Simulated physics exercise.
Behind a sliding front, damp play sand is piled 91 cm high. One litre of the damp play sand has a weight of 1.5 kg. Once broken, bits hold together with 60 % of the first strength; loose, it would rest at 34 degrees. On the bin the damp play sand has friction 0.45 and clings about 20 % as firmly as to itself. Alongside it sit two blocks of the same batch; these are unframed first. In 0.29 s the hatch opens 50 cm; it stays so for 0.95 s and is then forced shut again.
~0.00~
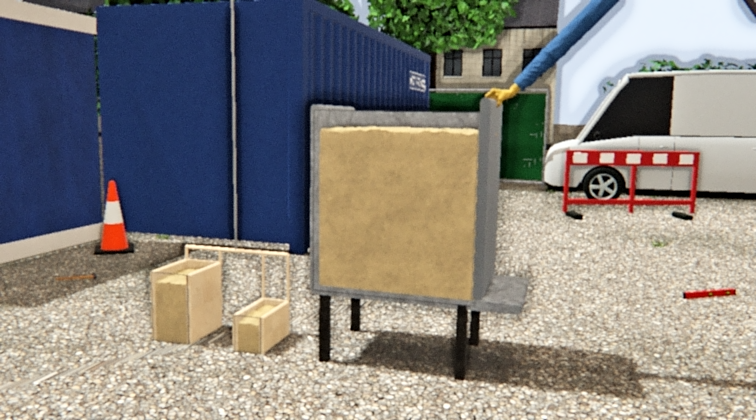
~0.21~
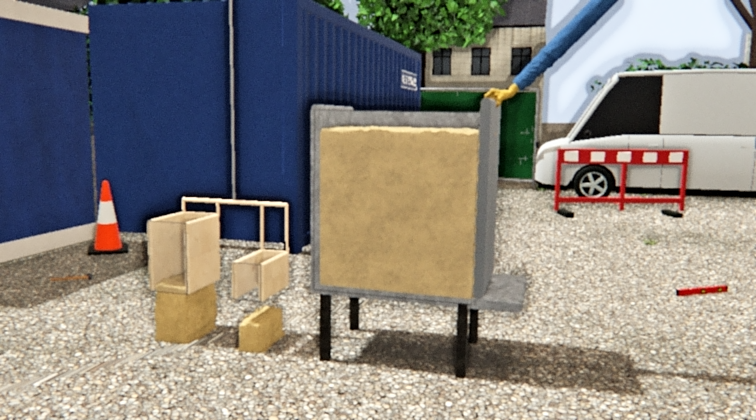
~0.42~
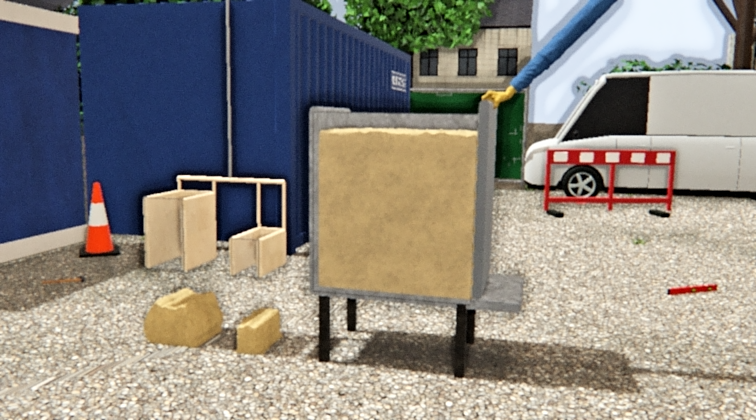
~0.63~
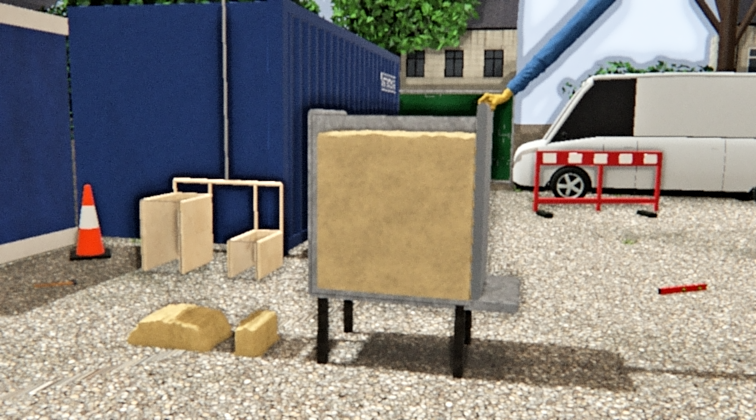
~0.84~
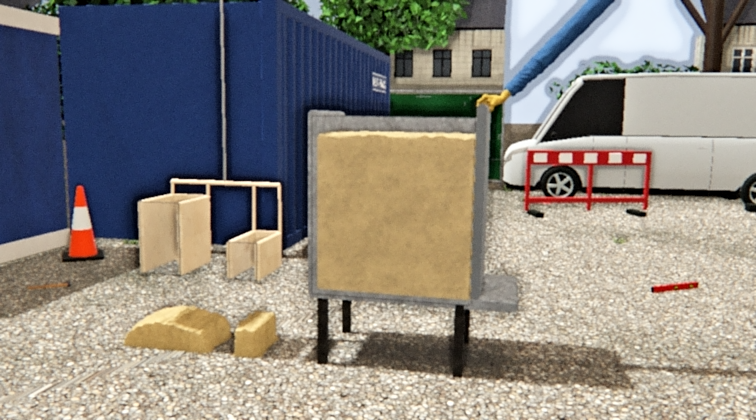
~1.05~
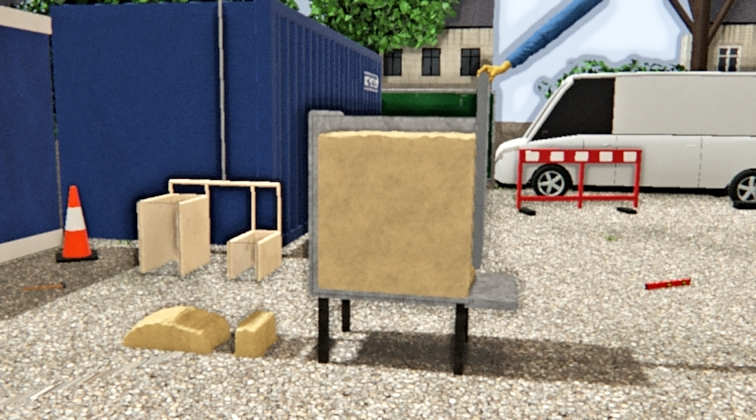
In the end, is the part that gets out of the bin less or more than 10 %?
Greater than 10 %.
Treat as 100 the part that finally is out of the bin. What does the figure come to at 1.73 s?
Close to 40 in a hundred.
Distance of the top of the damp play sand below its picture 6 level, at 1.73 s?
Measured change: Around 0 cm.
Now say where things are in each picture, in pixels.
Top of the hatch at (485, 103), not yet moved; top of the damp play sand at (322, 130); blocks stand 38 cm, 18 cm (left to right), in the first picture.
Top of the hatch at (486, 103), not yet moved; top of the damp play sand at (322, 130); blocks stand 37 cm, 18 cm (left to right), in the second picture.
Top of the hatch at (484, 105), not yet moved; top of the damp play sand at (321, 132); blocks stand 27 cm, 18 cm (left to right), in the third picture.
Top of the hatch at (482, 108), not yet moved; top of the damp play sand at (319, 134); blocks stand 19 cm, 18 cm (left to right), in the fourth picture.
Top of the hatch at (482, 109), not yet moved; top of the damp play sand at (319, 135); blocks stand 18 cm, 18 cm (left to right), in the fifth picture.
Top of the hatch at (483, 77), moved 17 cm; top of the damp play sand at (320, 135); blocks stand 18 cm, 18 cm (left to right), in the sixth picture.
After 1.36 s, the hatch is 50 cm open and 0 % is out.
After 1.73 s, the hatch is 50 cm open and 8 % is out.
After 2.10 s, the hatch is 50 cm open and 14 % is out.
After 2.47 s, the hatch is 13 cm open and 19 % is out.
After 3.33 s, at the end, the hatch is shut and 19 % is out.
